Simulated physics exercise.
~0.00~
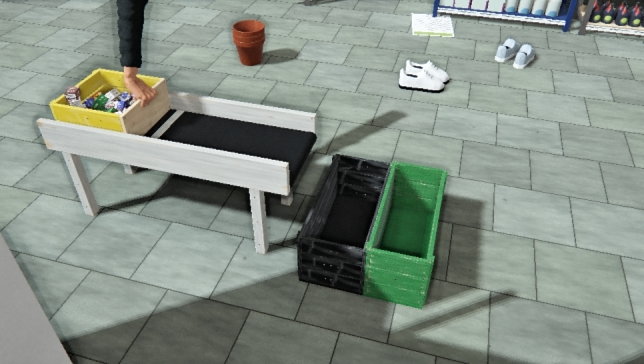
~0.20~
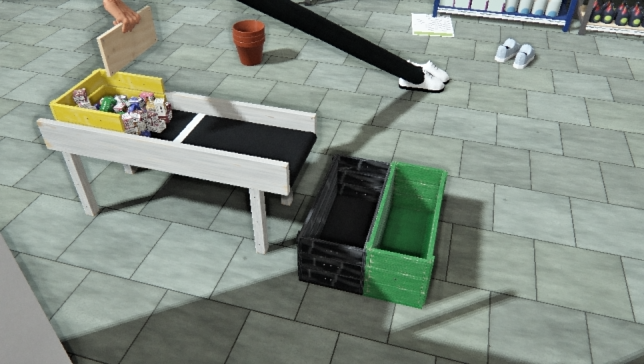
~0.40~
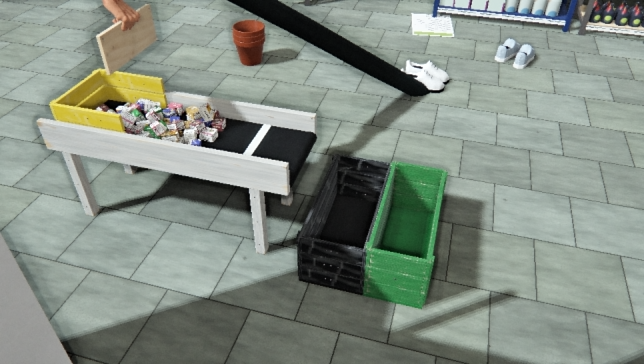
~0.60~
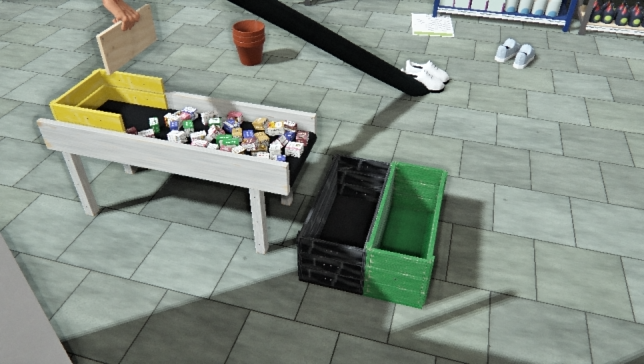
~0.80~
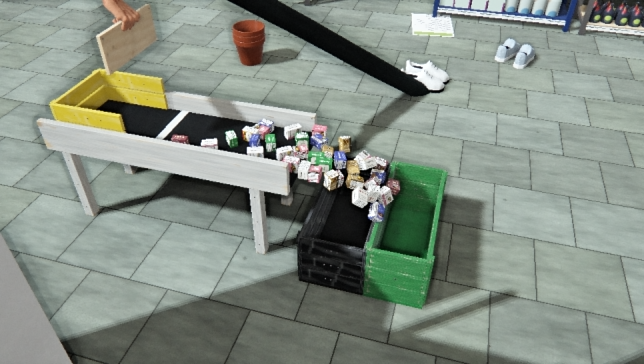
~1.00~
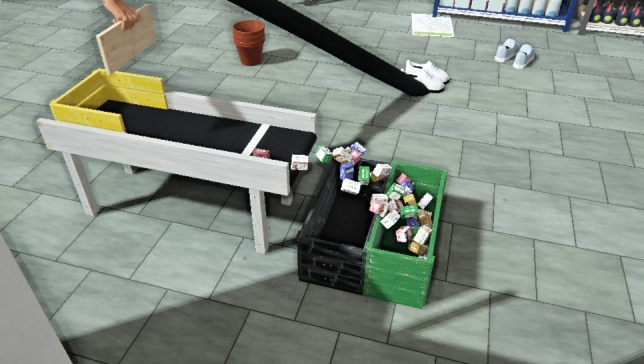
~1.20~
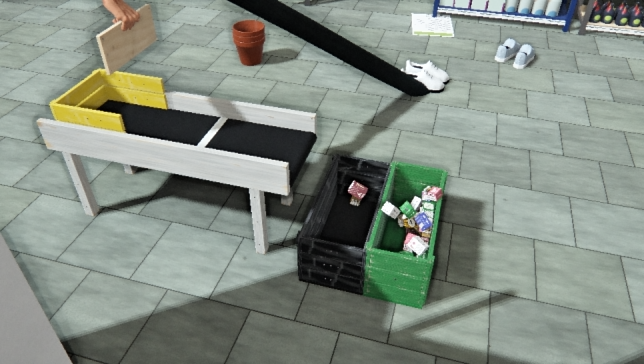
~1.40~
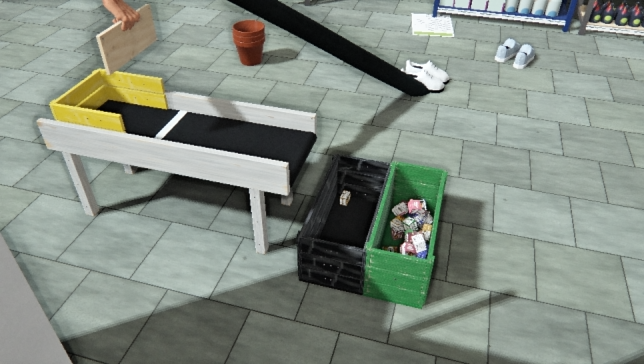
On a grey tiled floor, a hand lifted a wooden gate from a yellow pen, and a heap of small cartons rode a black belt to the right and tumbled off its end, nearly all landing in the green tote and very few in the black tub.
